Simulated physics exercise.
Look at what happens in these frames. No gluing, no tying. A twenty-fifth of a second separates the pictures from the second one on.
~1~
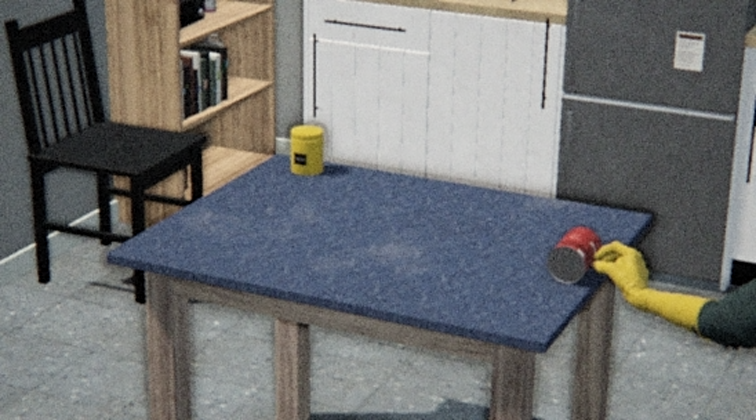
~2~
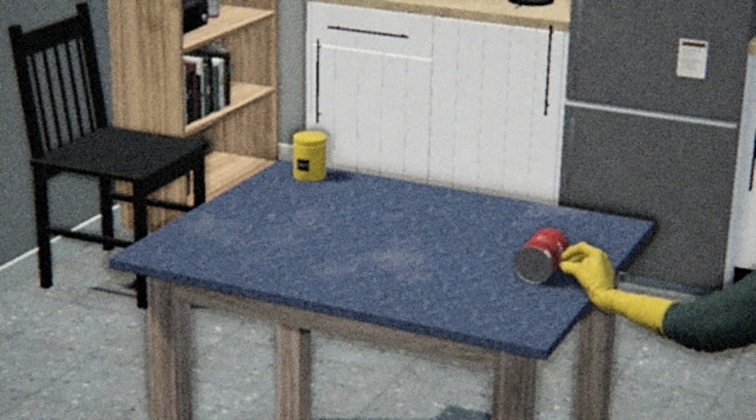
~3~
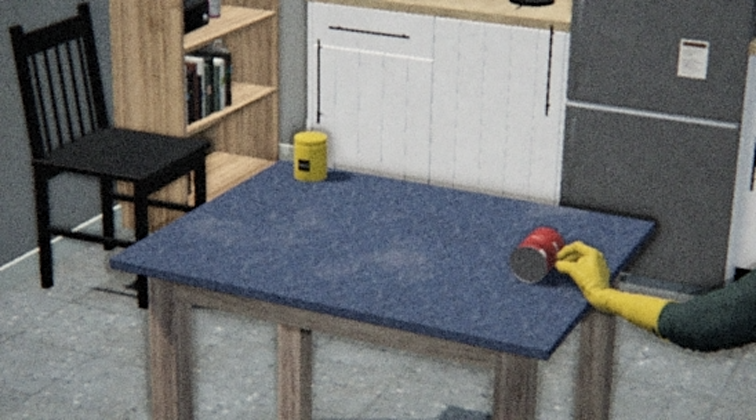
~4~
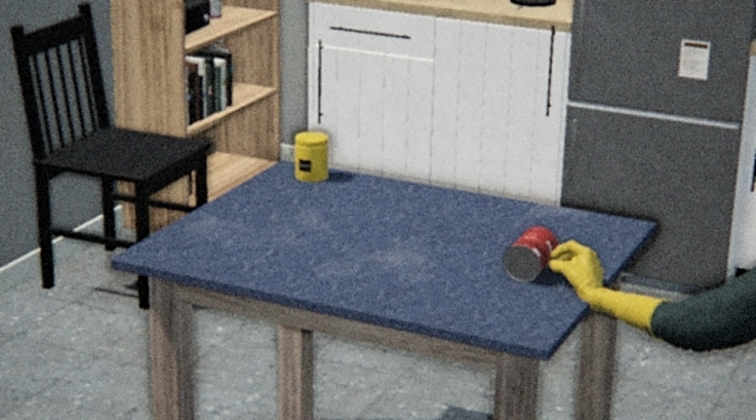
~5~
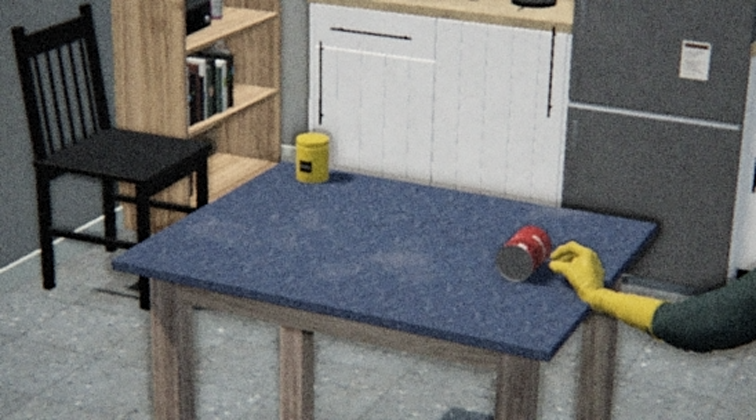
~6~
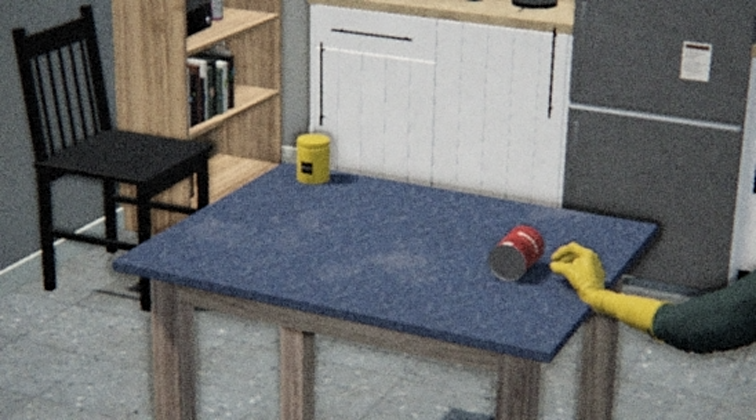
The footage shows a yellow-gloved hand guiding a red tin, lying on its side, leftward over a blue tabletop; the hand then stays back while the tin moves slightly farther left, with a yellow container motionless behind.
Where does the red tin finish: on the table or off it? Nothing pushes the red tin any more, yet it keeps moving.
On the table.
Then, 0.40 s later than the last frame, red tin moved well along near (446, 241).
Then, 0.90 s later than the last frame, red tin moved well along near (383, 230).
When it is over, moved from the start, red tin. End places, in pixels of the last picture, red tin near (331, 220).
